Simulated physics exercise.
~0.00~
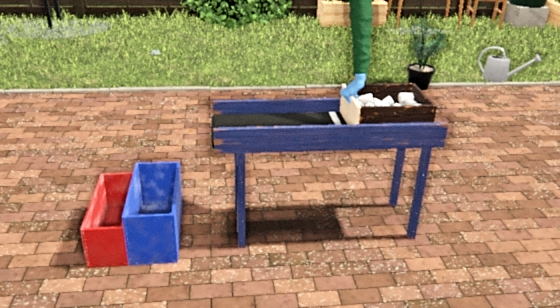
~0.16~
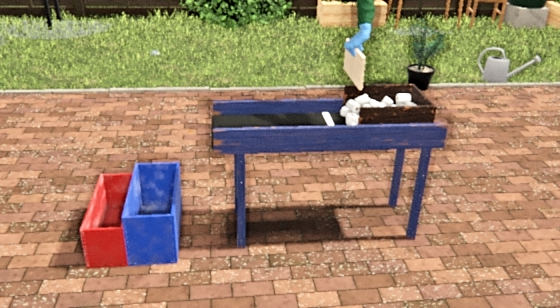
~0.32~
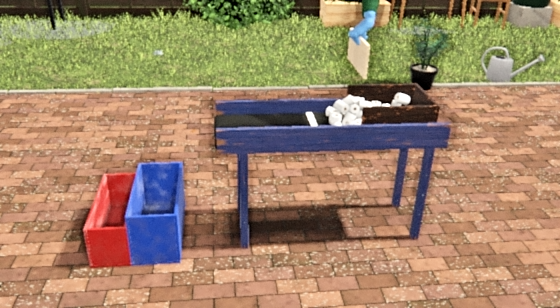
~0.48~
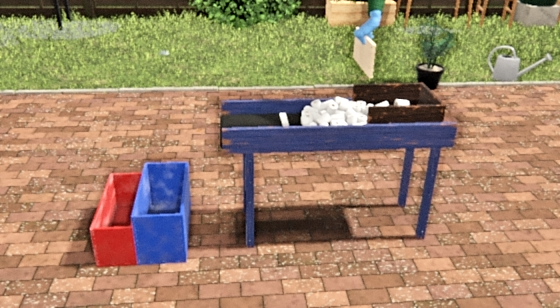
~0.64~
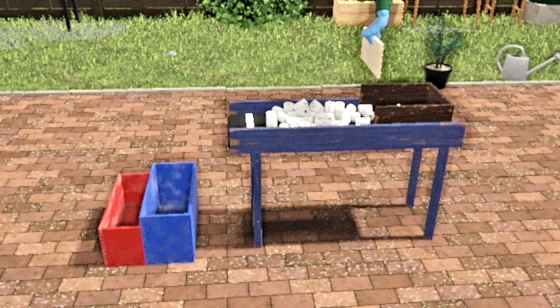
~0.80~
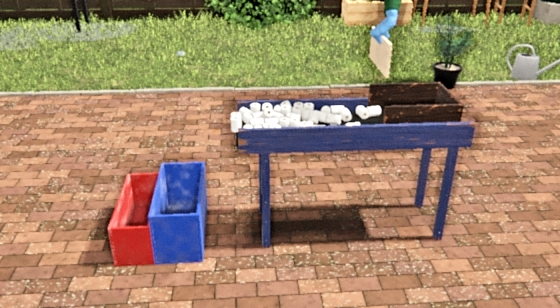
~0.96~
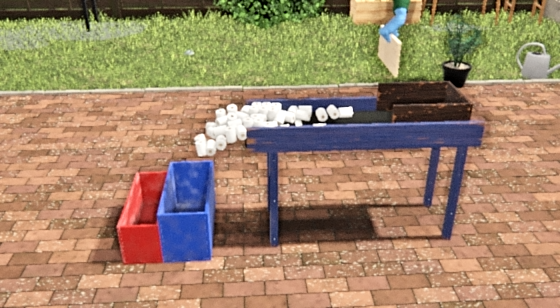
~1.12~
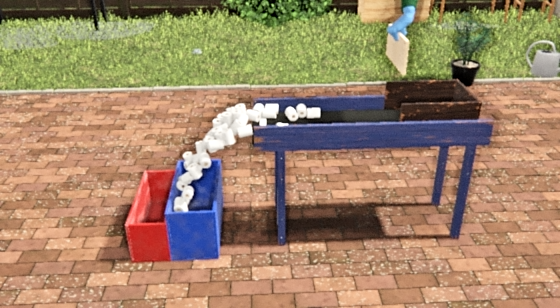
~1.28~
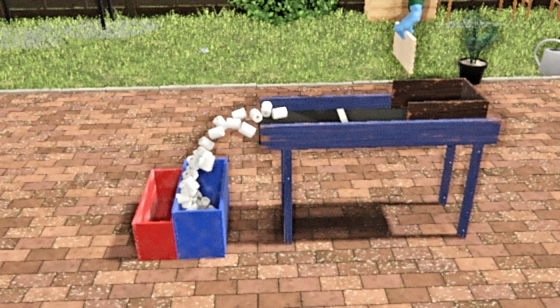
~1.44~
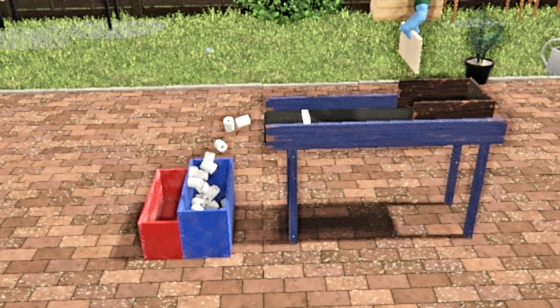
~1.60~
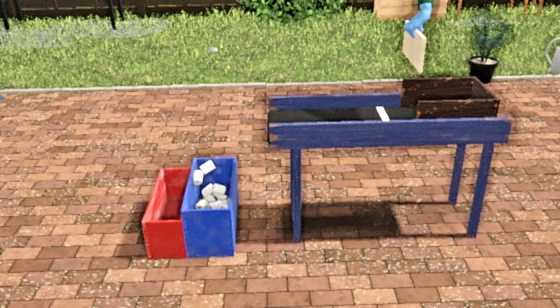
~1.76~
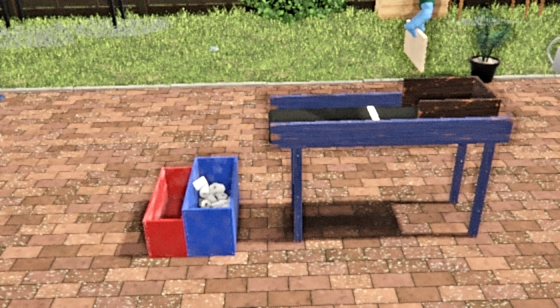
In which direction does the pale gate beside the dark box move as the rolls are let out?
The gate moves upward, lifting clear of the belt.
